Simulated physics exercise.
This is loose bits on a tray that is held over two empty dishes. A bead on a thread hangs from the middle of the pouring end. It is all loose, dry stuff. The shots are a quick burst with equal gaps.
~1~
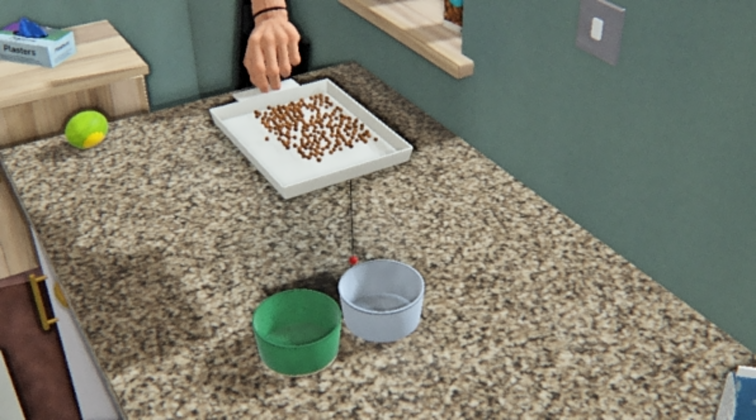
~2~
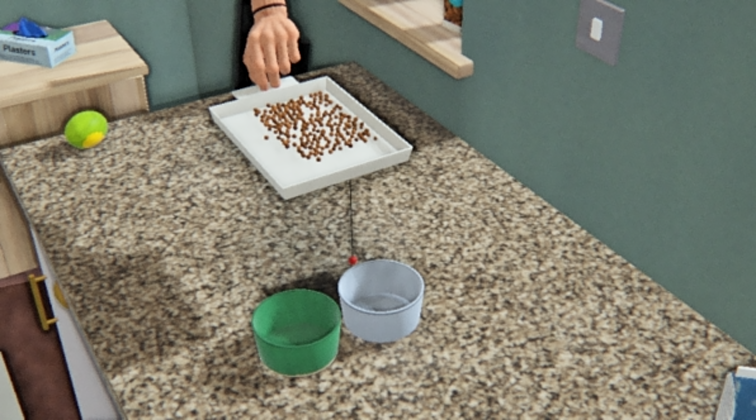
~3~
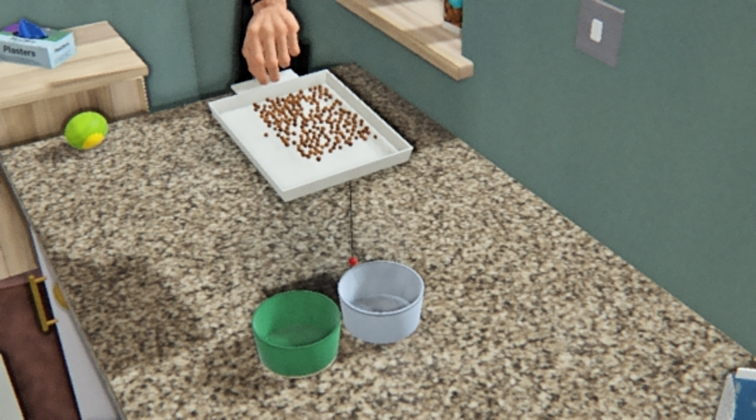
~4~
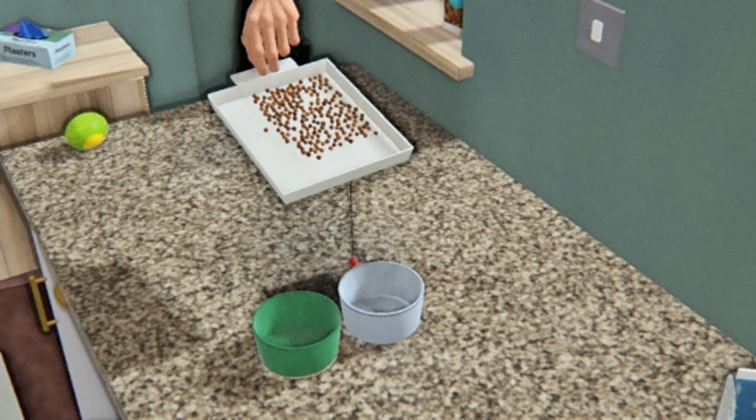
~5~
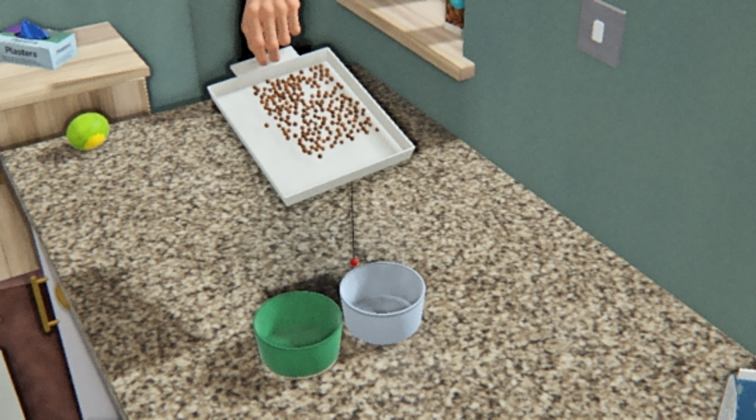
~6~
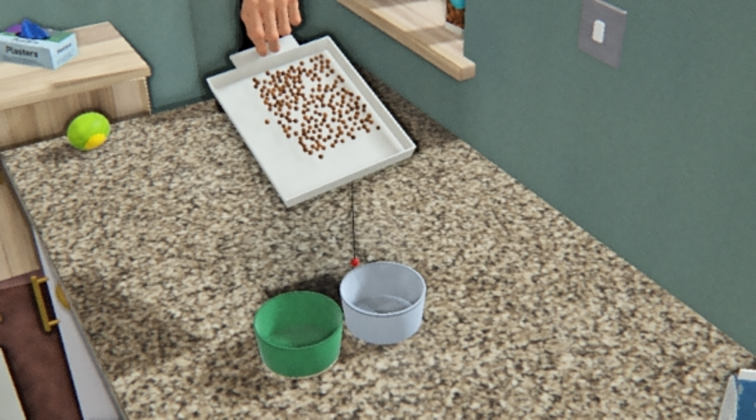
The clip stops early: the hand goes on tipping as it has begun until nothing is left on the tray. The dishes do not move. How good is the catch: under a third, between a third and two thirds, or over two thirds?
The two hold more than two thirds of the load.
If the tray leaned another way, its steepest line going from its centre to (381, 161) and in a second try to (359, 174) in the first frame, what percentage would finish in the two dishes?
First some 10, then 60 per cent.
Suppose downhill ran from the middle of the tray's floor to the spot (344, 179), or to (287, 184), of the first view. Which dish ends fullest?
The first try: The right dish. The second: Left.
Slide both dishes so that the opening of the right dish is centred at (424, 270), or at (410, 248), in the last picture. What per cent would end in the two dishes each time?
Roughly 60 per cent, and 40 per cent.
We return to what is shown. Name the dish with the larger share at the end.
Fuller: The dish on the left.
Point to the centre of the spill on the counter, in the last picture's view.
Around (325, 303).
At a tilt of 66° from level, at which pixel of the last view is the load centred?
Around (311, 194).
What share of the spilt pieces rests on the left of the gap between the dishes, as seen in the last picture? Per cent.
About 40 per cent.
Shortly afterwards, tray tipped steeply; the bulk on the tray; a little in the left dish; only a few in the right dish; only a few outside both; a little in the air.
Next, tray tipped past a quarter turn; near a quarter on the tray; near a third in the left dish; only a few in the right dish; a little outside both; near a third in the air.
Some moments later, tray tipped past a quarter turn; the bulk in the left dish; a little in the right dish; near a quarter outside both.
In the end, tray tipped past a quarter turn; the bulk in the left dish; a little in the right dish; near a quarter outside both.
